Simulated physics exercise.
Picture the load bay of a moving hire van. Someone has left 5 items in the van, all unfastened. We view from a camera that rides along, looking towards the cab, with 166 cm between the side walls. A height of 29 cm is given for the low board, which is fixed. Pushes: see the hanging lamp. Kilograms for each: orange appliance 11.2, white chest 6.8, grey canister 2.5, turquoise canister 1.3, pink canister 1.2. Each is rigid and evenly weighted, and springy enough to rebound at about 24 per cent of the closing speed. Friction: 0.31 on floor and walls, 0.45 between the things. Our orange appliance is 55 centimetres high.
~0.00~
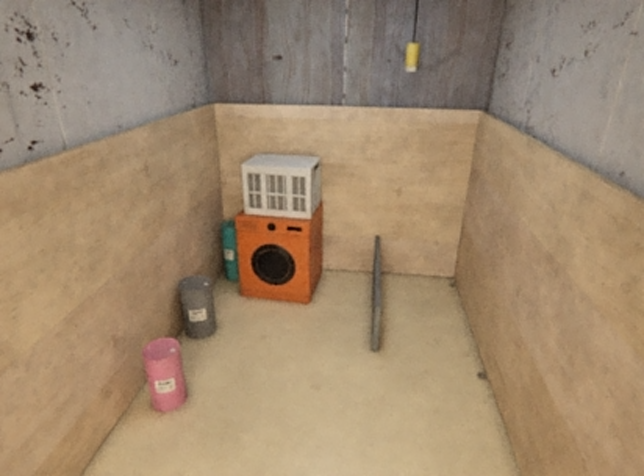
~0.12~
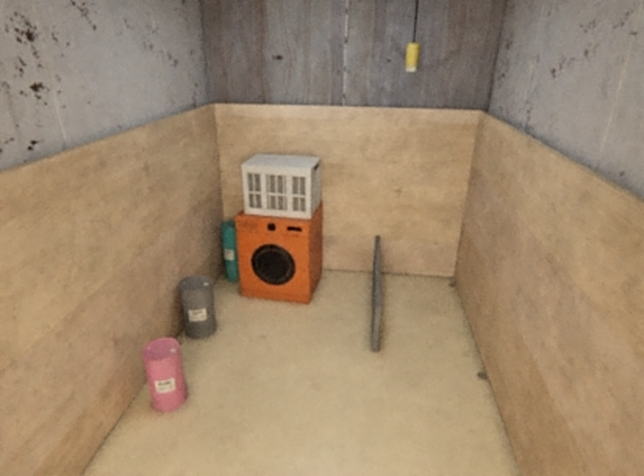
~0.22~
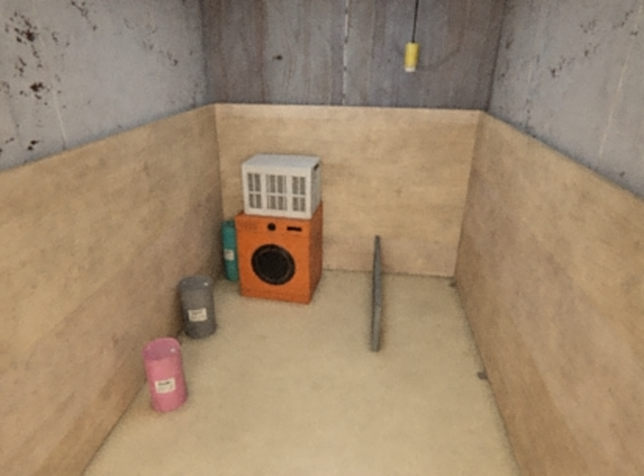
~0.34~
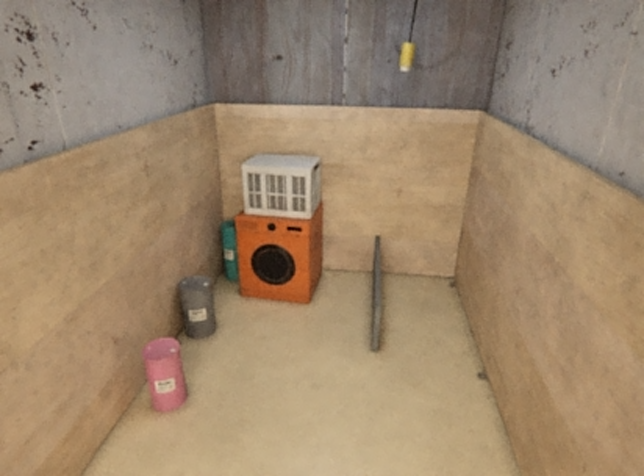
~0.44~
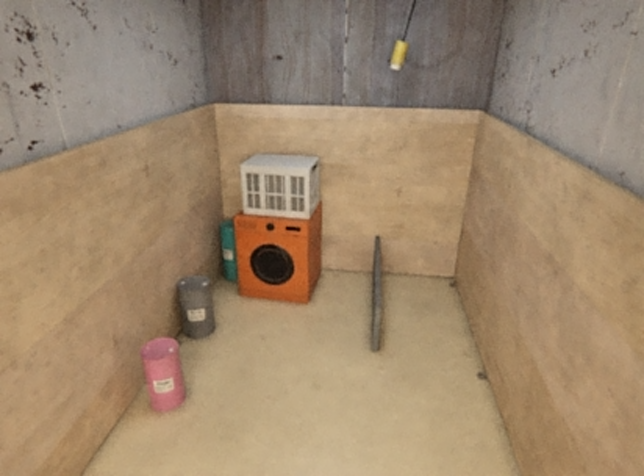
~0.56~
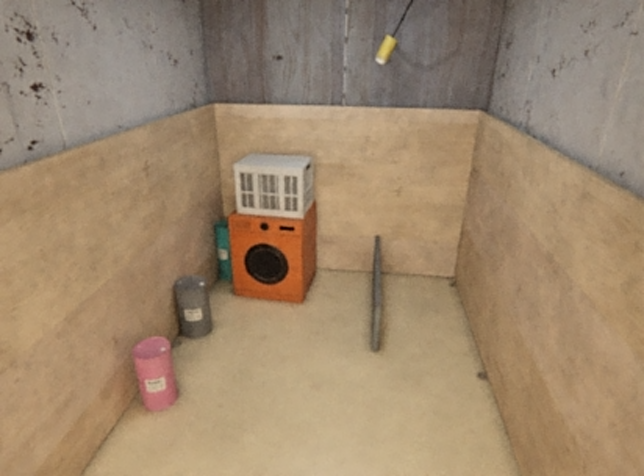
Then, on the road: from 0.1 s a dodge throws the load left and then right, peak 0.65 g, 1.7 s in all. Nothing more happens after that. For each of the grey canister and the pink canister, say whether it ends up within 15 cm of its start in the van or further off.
The grey canister ends further off, the pink canister ends further off.
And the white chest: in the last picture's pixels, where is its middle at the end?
Roughly at (306, 186) in the last picture.
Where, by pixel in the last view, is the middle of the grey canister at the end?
About (252, 311).
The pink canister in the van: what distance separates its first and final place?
Roughly 24 centimetres.
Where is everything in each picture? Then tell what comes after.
In the first frame, smooth; grey canister (198, 307); pink canister (166, 375).
In the second frame, smooth; turquoise canister (234, 251); orange appliance (282, 248).
In the third frame, push 0.18 g left; white chest (283, 185); turquoise canister (234, 251).
In the fourth frame, push 0.37 g left; orange appliance (282, 248); white chest (283, 185).
In the fifth frame, push 0.52 g left; turquoise canister (233, 251); orange appliance (281, 248).
In the sixth frame, push 0.60 g left; grey canister (194, 307) shifted 2 cm; pink canister (156, 374) shifted 4 cm.
Around 0.86 s, push 0.14 g left; pink canister shifted 9 cm near (147, 373); grey canister shifted 2 cm near (194, 307); white chest shifted 24 cm.
Around 1.56 s, push 0.37 g right; grey canister shifted 12 cm near (218, 309); pink canister shifted 5 cm near (177, 376); white chest shifted 10 cm.
Around 1.66 s, push 0.22 g right; grey canister shifted 19 cm near (231, 309); pink canister shifted 13 cm near (193, 377); turquoise canister shifted 16 cm.
Around 1.76 s, push 0.06 g right; grey canister shifted 25 cm near (243, 310); pink canister shifted 19 cm near (207, 378); turquoise canister shifted 22 cm.
Finally (2.6 s), not toppled but over 15 cm from the start, orange appliance, grey canister, turquoise canister and pink canister; the last one still in place (within 15 cm). In the last view, grey canister near (252, 311), pink canister near (219, 380).
